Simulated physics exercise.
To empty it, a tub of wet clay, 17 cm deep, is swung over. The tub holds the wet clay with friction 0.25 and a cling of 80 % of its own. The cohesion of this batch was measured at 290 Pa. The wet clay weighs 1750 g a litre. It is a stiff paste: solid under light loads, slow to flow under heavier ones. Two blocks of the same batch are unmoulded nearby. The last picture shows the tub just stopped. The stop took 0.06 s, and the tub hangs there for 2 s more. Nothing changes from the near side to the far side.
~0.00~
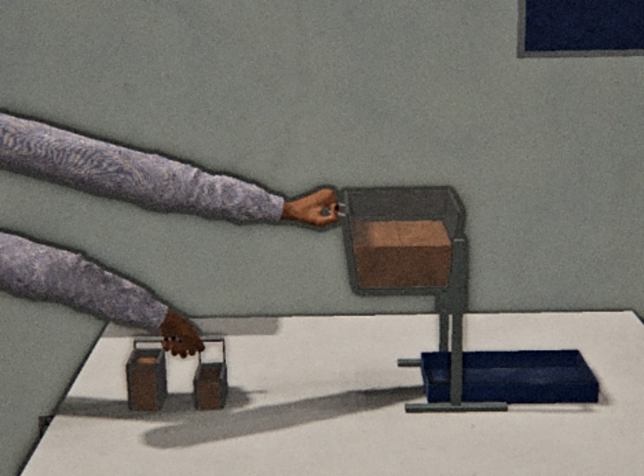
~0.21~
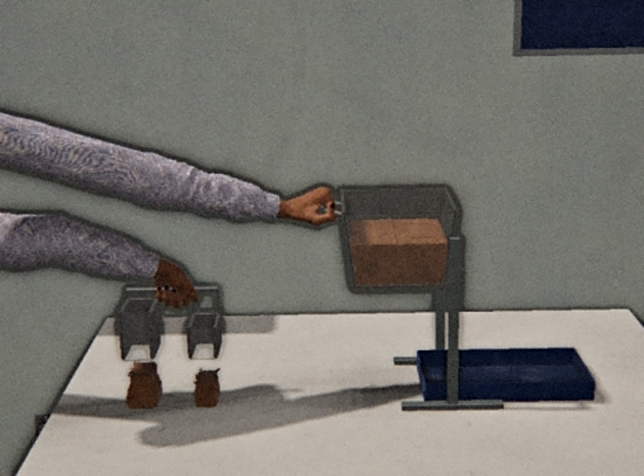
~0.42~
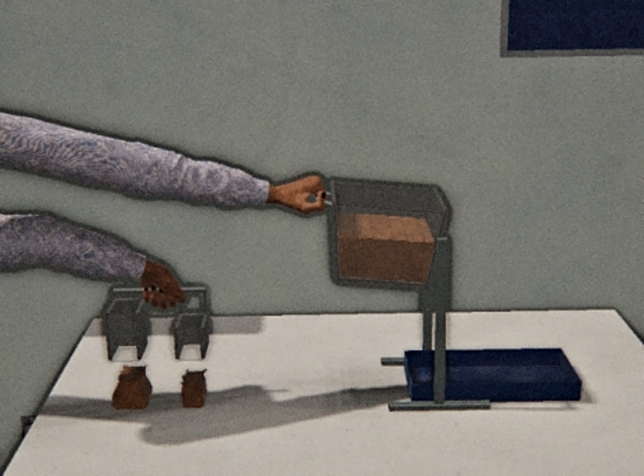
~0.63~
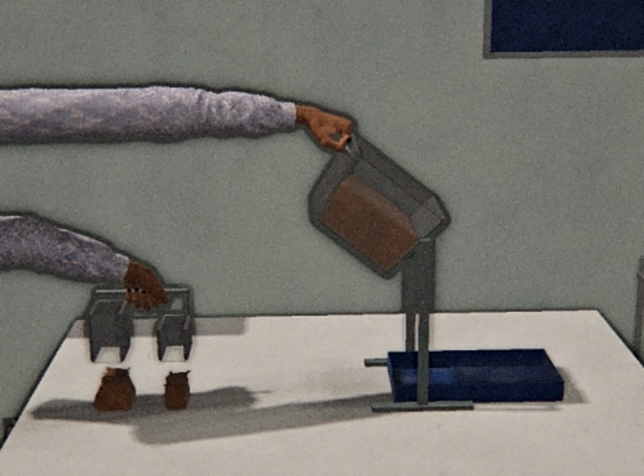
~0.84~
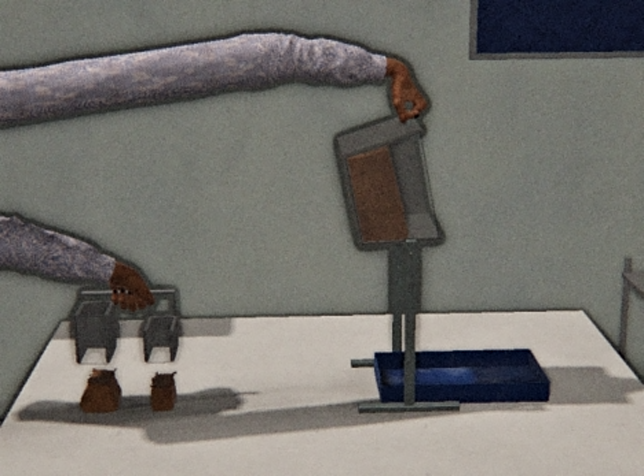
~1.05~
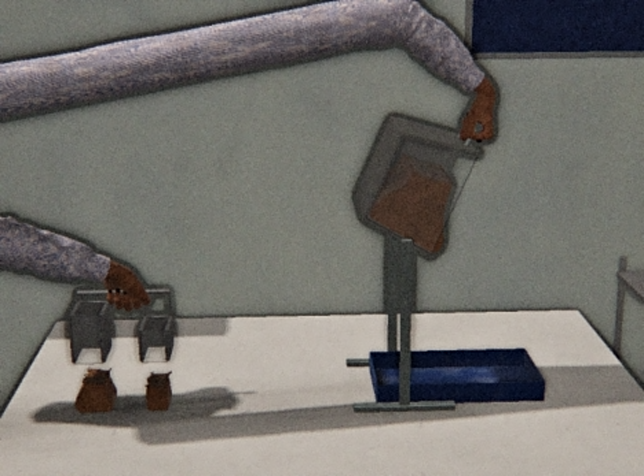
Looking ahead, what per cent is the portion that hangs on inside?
Close to 0 per cent.
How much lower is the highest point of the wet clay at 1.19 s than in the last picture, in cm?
Some 10 cm.
After 1.19 s, the tub is at 113 degrees and holds 30 %.
After 1.36 s, the tub is at 113 degrees and holds 0 %.
After 1.53 s, the tub is at 113 degrees and holds 0 %.
After 1.70 s, the tub is at 113 degrees and holds 0 %.
After 3.05 s, the tub is at 113 degrees and holds 0 %.
